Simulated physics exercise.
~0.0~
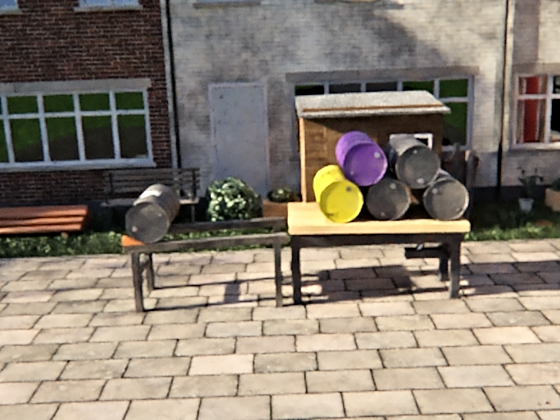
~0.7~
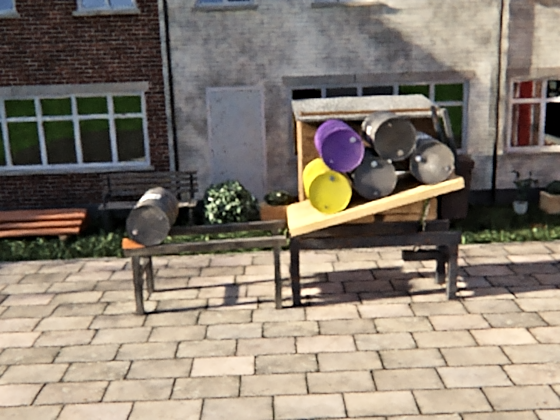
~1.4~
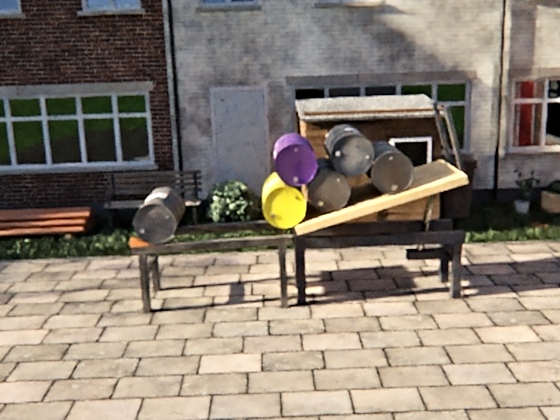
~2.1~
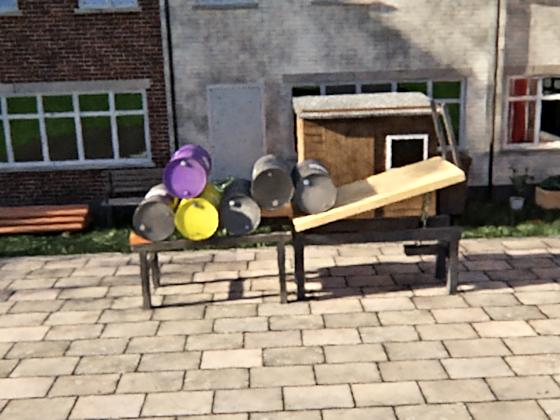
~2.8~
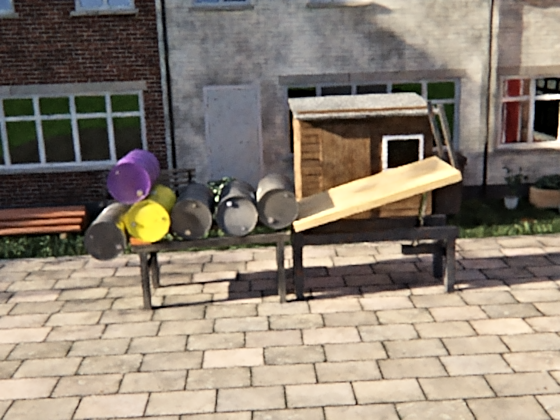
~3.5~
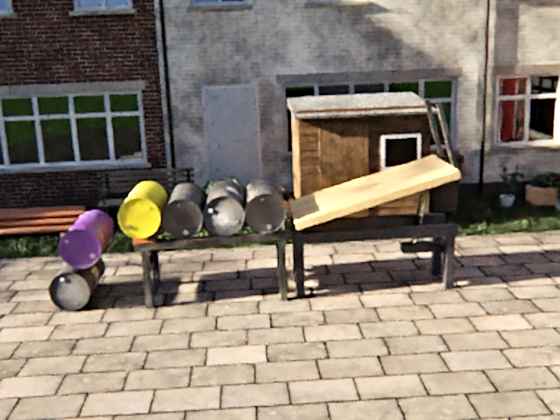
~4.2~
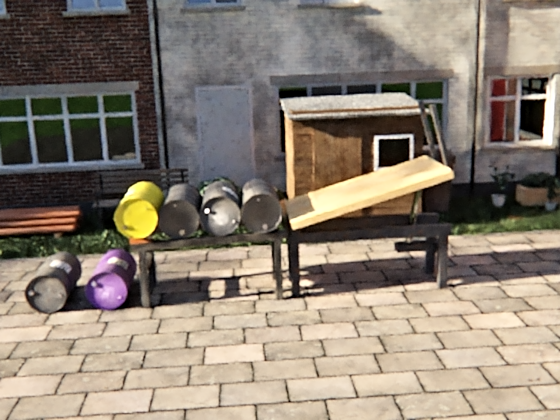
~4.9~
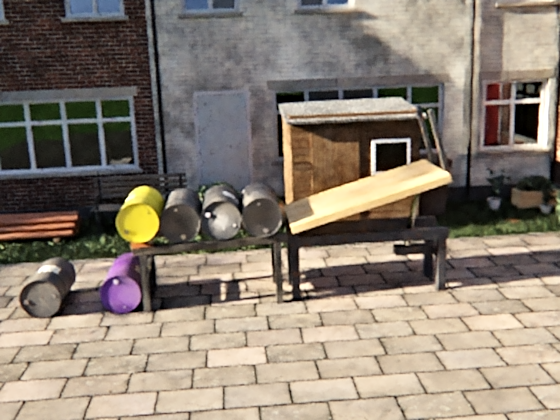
The footage shows a wooden deck tipping up beside a low rack outside brick houses, sending a stack of drums rolling left along it. A dark drum and the purple one drop off the far end onto the paving, while the yellow and three dark drums stay lined up on the rack.
